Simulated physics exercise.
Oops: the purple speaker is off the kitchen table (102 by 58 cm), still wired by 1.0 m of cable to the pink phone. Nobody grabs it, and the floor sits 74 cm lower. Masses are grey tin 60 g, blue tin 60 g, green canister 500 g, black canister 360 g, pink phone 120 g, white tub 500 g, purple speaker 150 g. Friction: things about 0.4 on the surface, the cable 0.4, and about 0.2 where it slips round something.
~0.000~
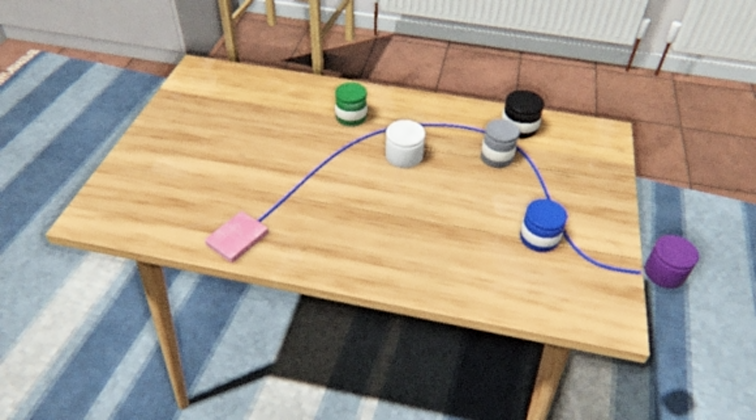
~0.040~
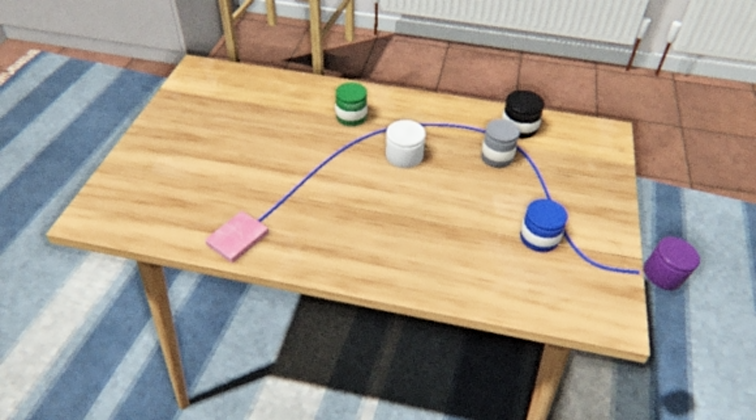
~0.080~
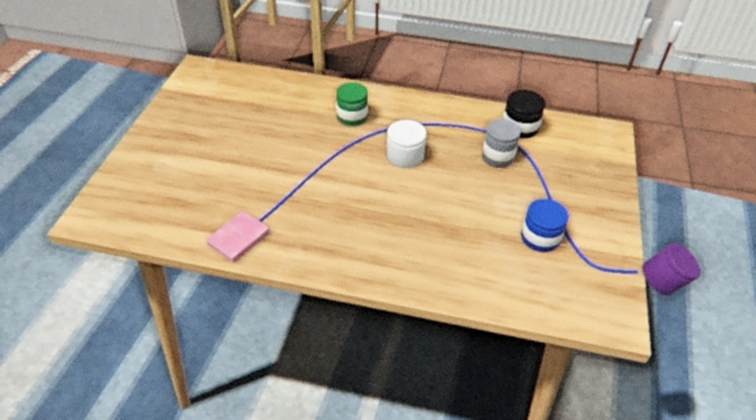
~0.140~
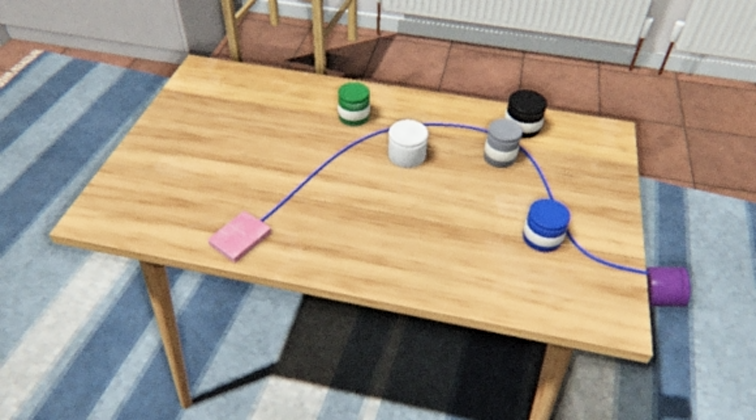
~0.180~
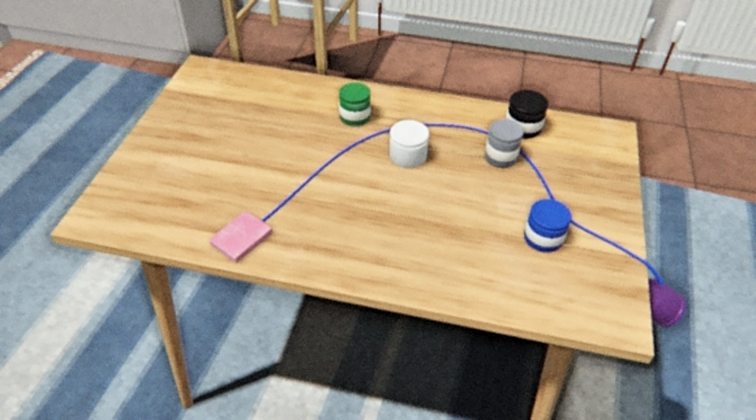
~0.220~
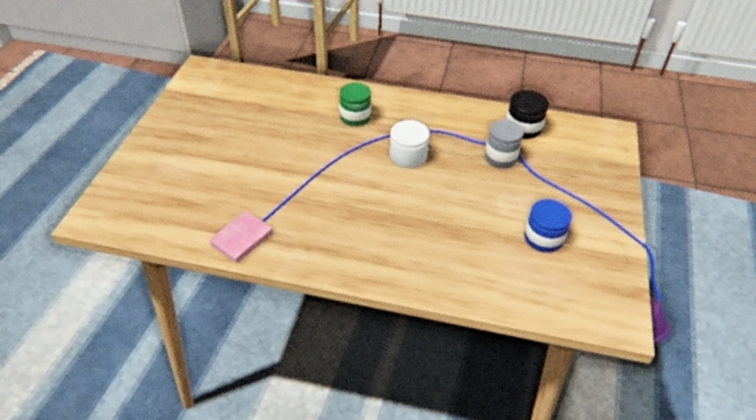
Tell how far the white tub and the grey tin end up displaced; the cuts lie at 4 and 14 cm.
Outcome: You'll see the white tub move next to nothing, you'll see the grey tin move a great deal.
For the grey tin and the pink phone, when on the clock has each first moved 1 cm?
Grey tin 0.28 s; pink phone 0.30 s, roughly.
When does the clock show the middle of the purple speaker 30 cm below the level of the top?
Time: 0.42 s.
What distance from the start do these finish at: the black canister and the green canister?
The black canister ends up around 0 cm from its start and the green canister around 0 cm.
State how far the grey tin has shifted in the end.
About: Grey tin 20 cm.
By 0.5 s, the cable's tail end at (298, 207); grey tin 15 cm off its start, purple speaker over the edge, pink phone 7 cm off its start.
By 0.7 s, the cable's tail end at (317, 194); grey tin 18 cm off its start, purple speaker over the edge, pink phone 12 cm off its start.
By 1.0 s, the cable's tail end at (326, 188); grey tin 18 cm off its start at (491, 192), purple speaker over the edge, pink phone 14 cm off its start at (306, 195).
By 1.2 s, the cable's tail end at (326, 188); grey tin 18 cm off its start, pink phone 14 cm off its start, purple speaker over the edge.
By 2.4 s, the cable's tail end at (332, 184); grey tin 18 cm off its start at (491, 192), white tub 0 cm off its start at (410, 132), purple speaker over the edge, pink phone 16 cm off its start at (313, 191).
